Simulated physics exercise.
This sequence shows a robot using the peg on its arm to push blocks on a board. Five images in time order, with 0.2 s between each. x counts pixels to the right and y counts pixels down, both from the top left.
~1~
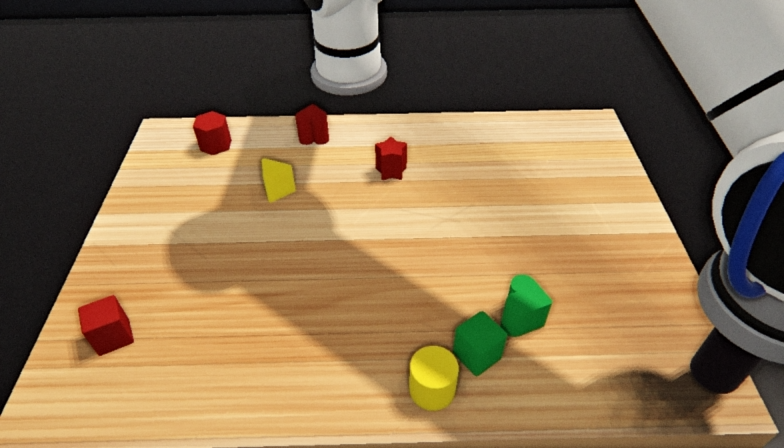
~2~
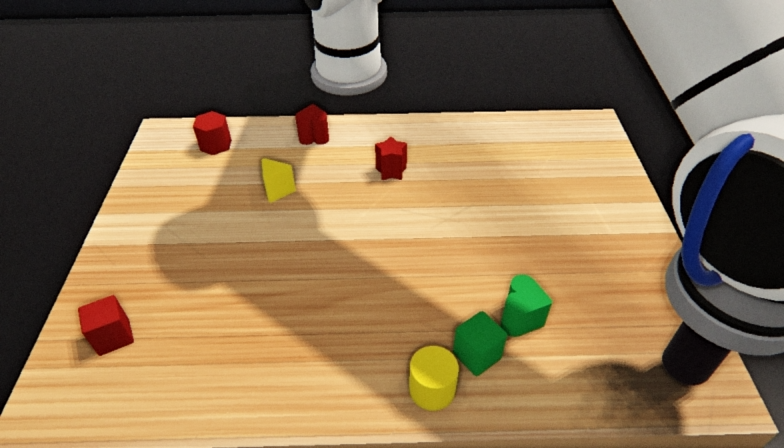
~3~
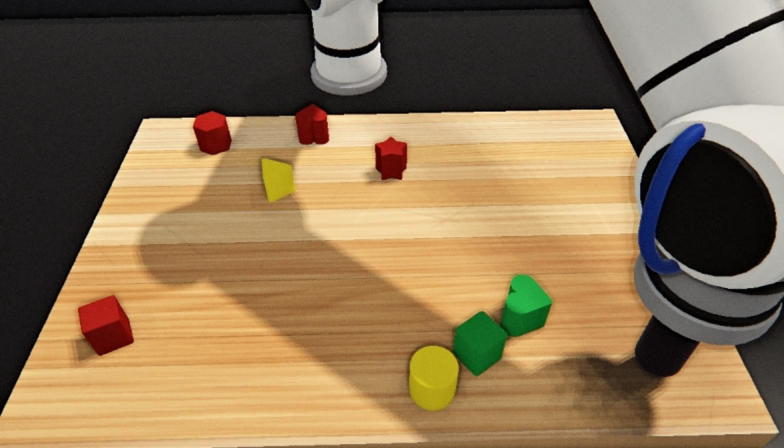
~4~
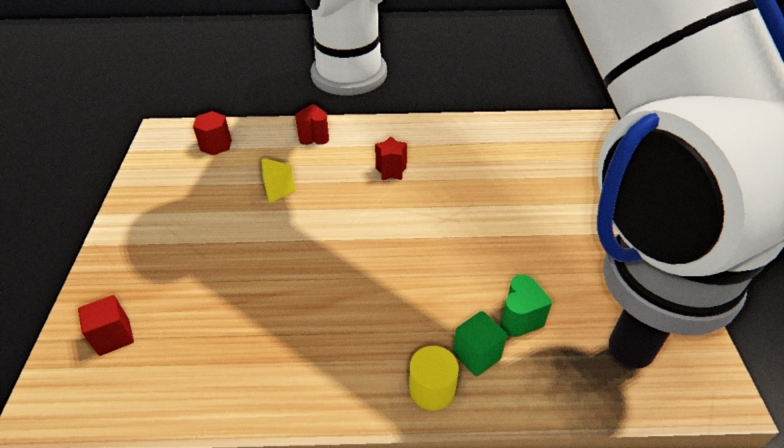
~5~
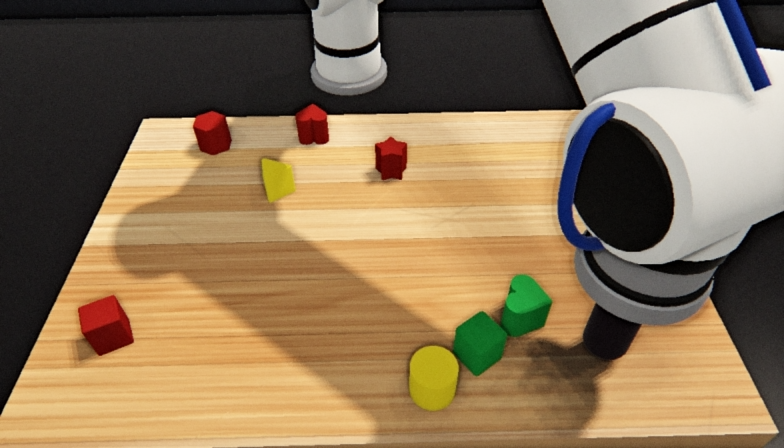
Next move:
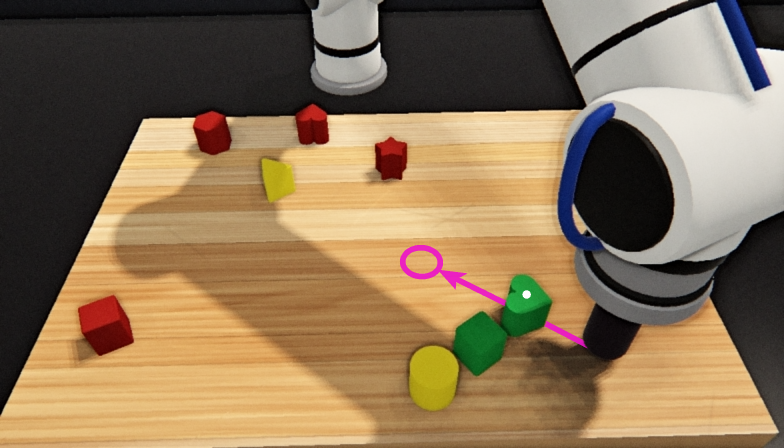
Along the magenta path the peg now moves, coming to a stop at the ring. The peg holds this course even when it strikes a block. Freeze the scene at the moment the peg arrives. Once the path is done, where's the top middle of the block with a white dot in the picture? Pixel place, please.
Its top middle is near (441, 280).
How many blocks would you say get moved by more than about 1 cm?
Blocks moved: One.
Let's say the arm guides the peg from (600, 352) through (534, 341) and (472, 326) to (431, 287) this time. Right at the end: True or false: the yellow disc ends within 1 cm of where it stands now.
Verdict: True.
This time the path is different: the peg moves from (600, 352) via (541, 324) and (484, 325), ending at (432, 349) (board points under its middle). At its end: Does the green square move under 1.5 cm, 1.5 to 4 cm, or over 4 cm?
Range: 1.5 to 4 cm.
The drawn path runs from (600, 352) to (421, 262); the dot is on the green heart block.
On the path given first. One third of the way, peg at (537, 308); green heart block at (495, 286), turned 20° anticlockwise.
Two thirds of the way, peg at (476, 278); green heart block at (447, 280), turned 110° anticlockwise.
At the end, peg at (422, 252); green square not moved; green heart block at (441, 280), turned 120° anticlockwise.
